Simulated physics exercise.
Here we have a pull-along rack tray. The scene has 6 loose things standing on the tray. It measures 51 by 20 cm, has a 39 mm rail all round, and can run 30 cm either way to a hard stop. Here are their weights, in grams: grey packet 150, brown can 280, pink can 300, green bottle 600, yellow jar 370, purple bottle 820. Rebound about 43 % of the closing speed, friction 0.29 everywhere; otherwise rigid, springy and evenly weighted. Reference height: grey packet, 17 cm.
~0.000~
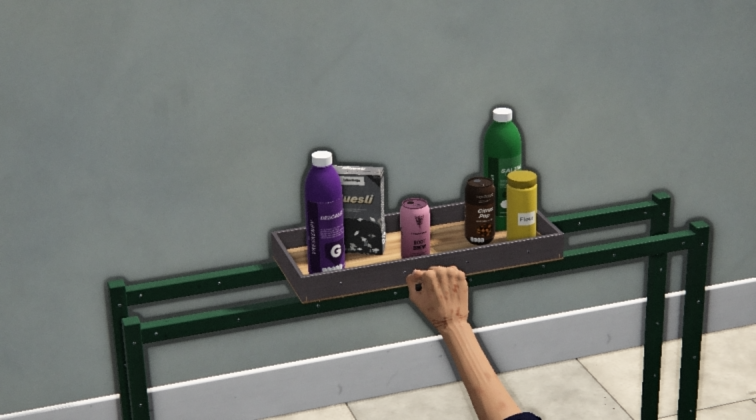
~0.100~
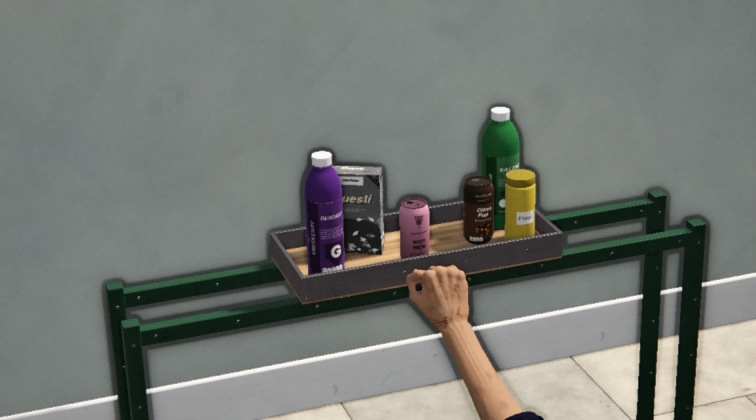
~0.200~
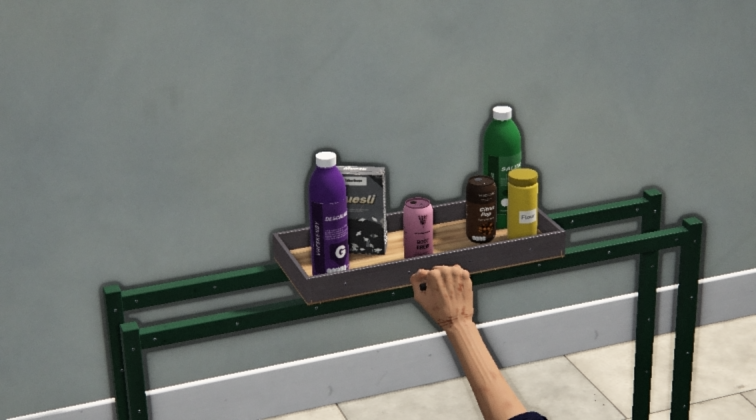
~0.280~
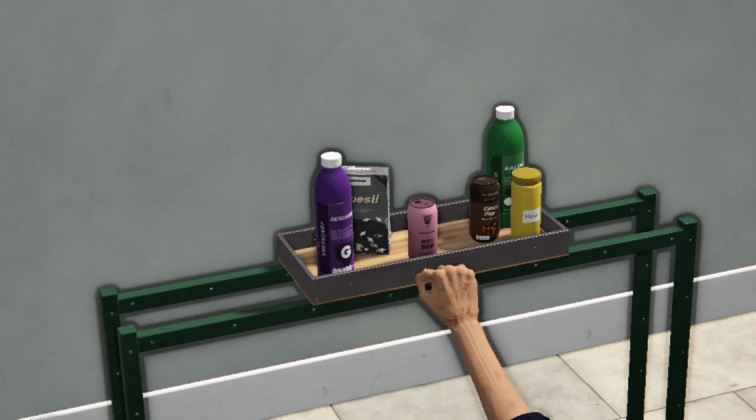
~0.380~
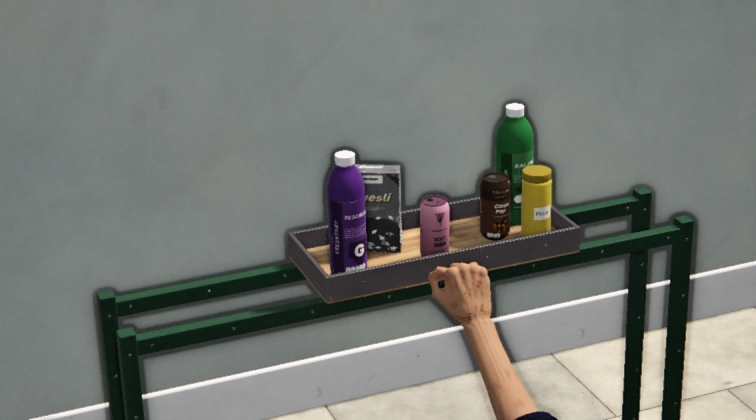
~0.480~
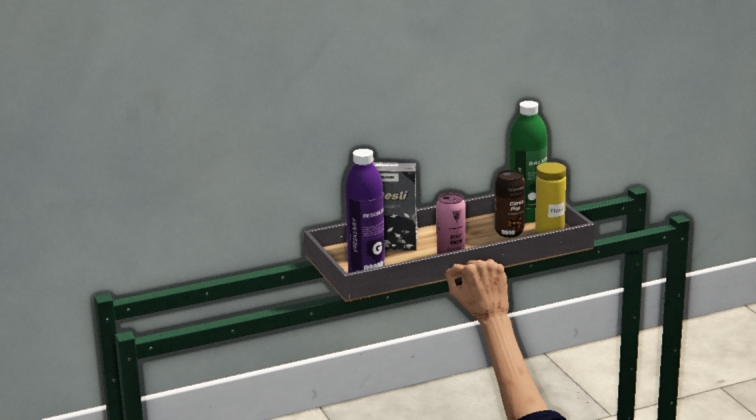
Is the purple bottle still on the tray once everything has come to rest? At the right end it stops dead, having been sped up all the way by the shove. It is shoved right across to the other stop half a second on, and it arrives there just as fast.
It will still be there on the tray.
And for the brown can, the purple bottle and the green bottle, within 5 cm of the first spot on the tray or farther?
Well, the brown can winds up somewhere else; the purple bottle remains where it was; and the green bottle winds up somewhere else.
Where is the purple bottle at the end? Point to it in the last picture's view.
It ends near (154, 257).
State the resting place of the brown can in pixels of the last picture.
It comes to rest somewhere around (282, 271).
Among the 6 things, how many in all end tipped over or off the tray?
Count: 2.
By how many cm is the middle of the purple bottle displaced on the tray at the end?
It ends about 0 centimetres from where it started.
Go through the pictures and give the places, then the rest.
Tray midway; purple bottle (324, 218); grey packet (354, 210), in the first picture.
Tray midway; pink can (415, 233); green bottle (500, 167), in the second picture.
Tray moved 1 cm right; yellow jar (523, 206); grey packet (356, 210), in the third picture.
Tray moved 3 cm right; brown can (485, 209); pink can (423, 232), in the fourth picture.
Tray moved 6 cm right; green bottle (514, 163); yellow jar (536, 202), in the fifth picture.
Tray moved 10 cm right; purple bottle (365, 216); grey packet (387, 207), in the sixth picture.
After 0.98 s, tray moved 30 cm right; purple bottle slid 8 cm near (501, 190); green bottle leaning 16°; pink can slid 8 cm.
After 2.98 s, tray moved 30 cm left; purple bottle slid 4 cm near (177, 252); grey packet slid 4 cm; pink can slid 4 cm.
After 3.38 s, tray moved 30 cm left; green bottle on its side; brown can leaning 7°; yellow jar slid 7 cm.
At rest (5.5 s), tipped over on the tray, brown can and green bottle; not toppled but over 5 cm from the start, grey packet and yellow jar; the other 2 in place, give or take 5 cm. In the last view, purple bottle near (154, 257).
